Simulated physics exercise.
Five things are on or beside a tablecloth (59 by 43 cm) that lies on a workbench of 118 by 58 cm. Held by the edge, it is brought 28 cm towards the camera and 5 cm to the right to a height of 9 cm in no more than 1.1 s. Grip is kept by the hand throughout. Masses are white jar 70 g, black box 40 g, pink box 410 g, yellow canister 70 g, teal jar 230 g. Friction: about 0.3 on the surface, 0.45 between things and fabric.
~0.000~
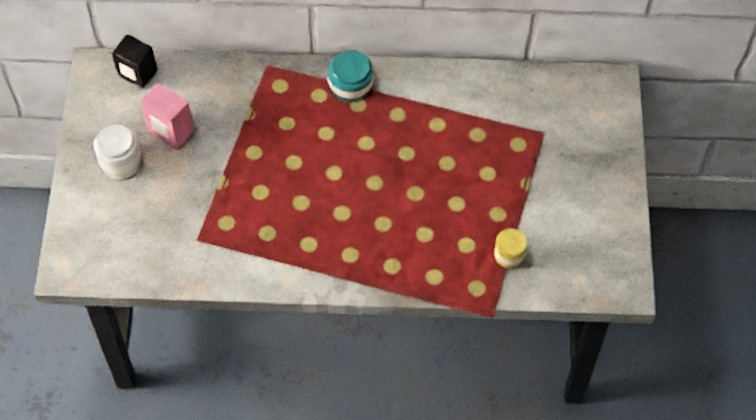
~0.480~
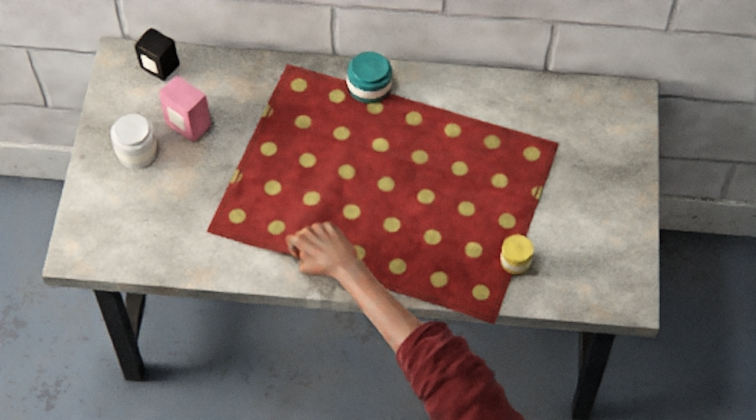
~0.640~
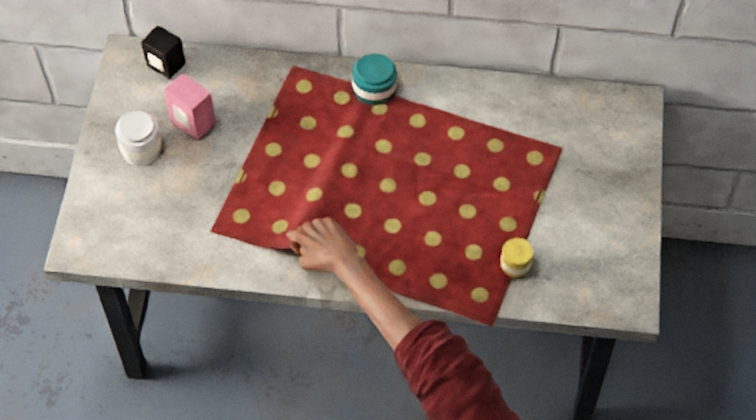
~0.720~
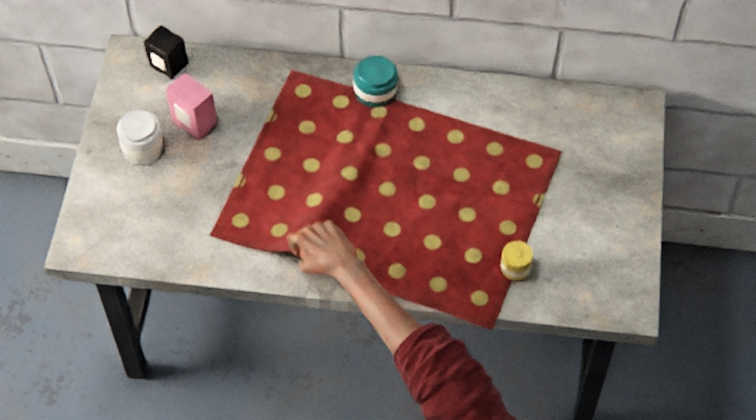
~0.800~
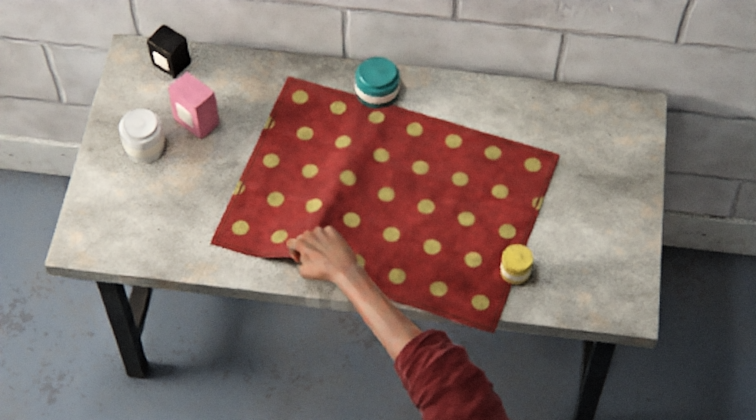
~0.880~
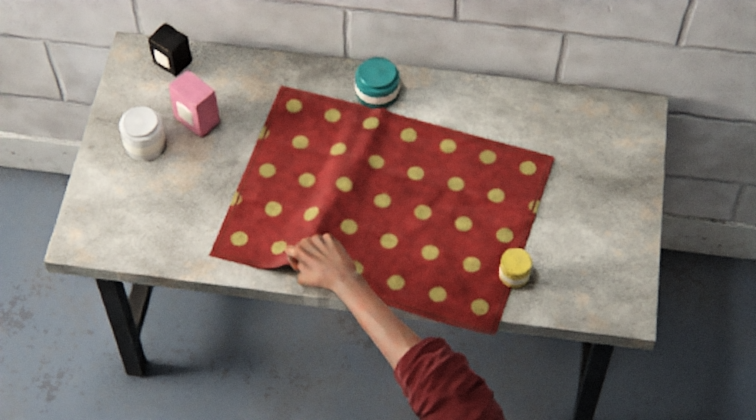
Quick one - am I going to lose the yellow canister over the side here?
No, it stays on top.
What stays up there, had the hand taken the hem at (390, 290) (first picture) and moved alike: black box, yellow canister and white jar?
Result: Black box keeps its place; yellow canister leaves the top; white jar keeps its place.
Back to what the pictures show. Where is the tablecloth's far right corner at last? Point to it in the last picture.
It settles at roughly (477, 230).
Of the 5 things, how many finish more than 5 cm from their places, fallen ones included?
The number is 0.
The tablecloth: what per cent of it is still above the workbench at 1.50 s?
Share within the edges: Approx. 60 %.
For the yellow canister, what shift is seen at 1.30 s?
The yellow canister has moved 2 cm.
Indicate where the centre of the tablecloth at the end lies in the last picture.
Centre in the last view: Approx. (306, 297).
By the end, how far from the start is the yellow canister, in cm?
For the yellow canister, it's 2 cm.
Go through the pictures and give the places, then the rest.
In the first picture, shows, yellow canister (512, 242); tablecloth corners (197, 240) (267, 65) (544, 133) (492, 318).
In the second picture, shows, tablecloth corners (207, 231) (287, 64); grip (300, 257).
In the third picture, shows, tablecloth corners (211, 231) (293, 66); grip (300, 252).
In the fourth picture, shows, tablecloth corners (210, 235) (292, 70); grip (300, 256).
In the fifth picture, shows, yellow canister (518, 257); tablecloth corners (210, 243) (288, 77); grip (301, 261).
In the sixth picture, shows, yellow canister (517, 261); tablecloth corners (209, 255) (281, 86) (554, 157); grip (299, 268).
At 1.1 s, 90 % of the tablecloth is still over the top; yellow canister 2 cm off its start.
At 1.3 s, 75 % of the tablecloth is still over the top; yellow canister 2 cm off its start.
At 1.5 s, 60 % of the tablecloth is still over the top; yellow canister 3 cm off its start at (514, 266).
At 1.7 s, 45 % of the tablecloth is still over the top; yellow canister 3 cm off its start.
At 3.3 s, 45 % of the tablecloth is still over the top; yellow canister 3 cm off its start at (514, 266).
